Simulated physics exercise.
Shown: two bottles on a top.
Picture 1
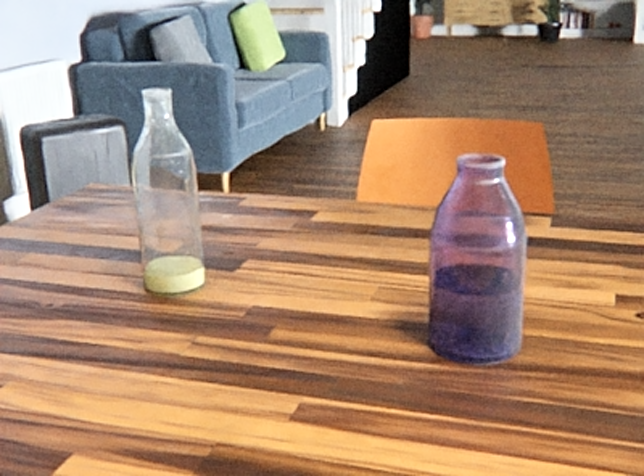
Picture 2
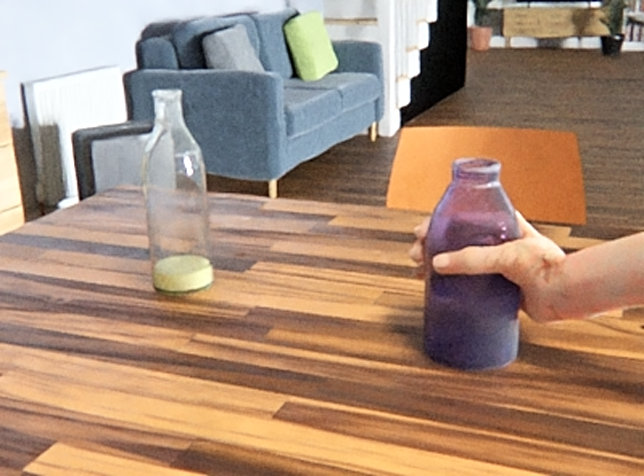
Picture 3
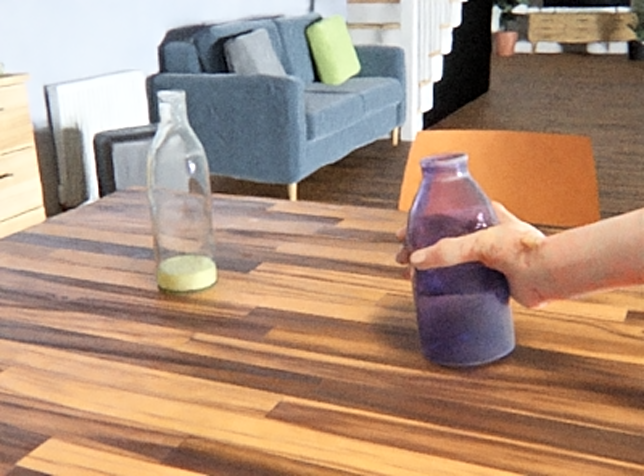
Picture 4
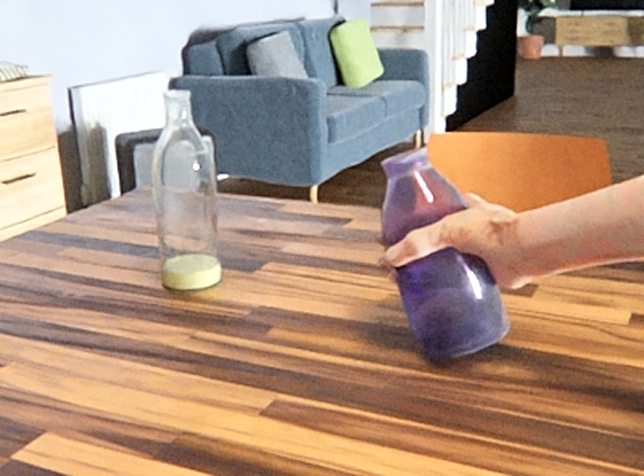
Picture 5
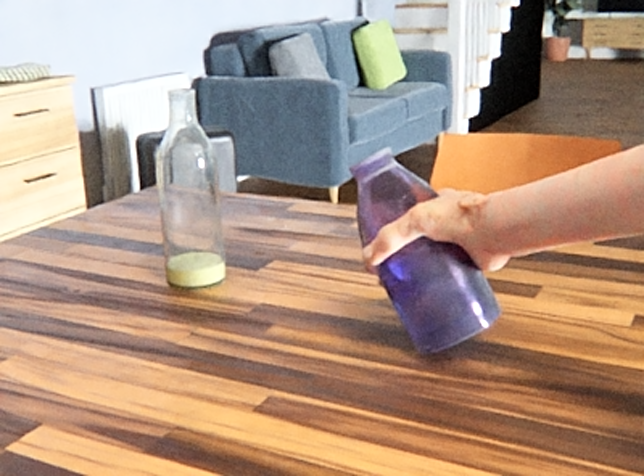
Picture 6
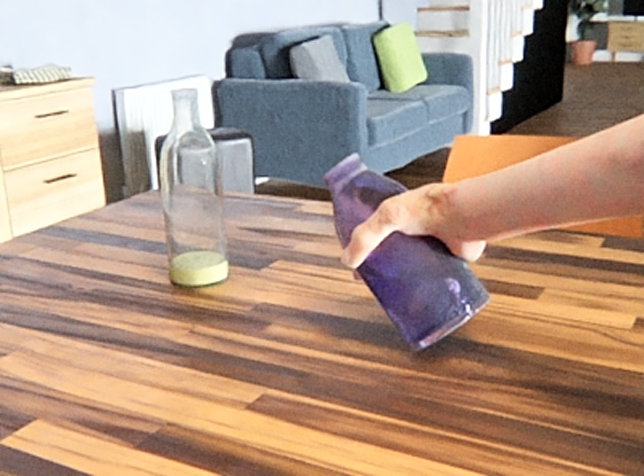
The clip opens on two open glass bottles standing upright on a striped wooden table, a clear, nearly empty one at left and a purple one at right. A hand reaches in from the right, grips the purple bottle and tilts it steadily leftward while the view shifts slightly.
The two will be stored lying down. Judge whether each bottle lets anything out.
Left bottle: It lets out nothing. Right bottle: It lets out some.
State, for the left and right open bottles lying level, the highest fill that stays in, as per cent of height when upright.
About 22 per cent and 20 per cent.
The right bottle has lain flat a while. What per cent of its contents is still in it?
Around 60 %.
Soon after, the right bottle is nearly down; right bottle, nothing comes out.
Later, the right bottle lies flat; right bottle, it is running out of the neck.
In the end, both lie flat; right bottle, it is running out of the neck; left bottle, nothing comes out.
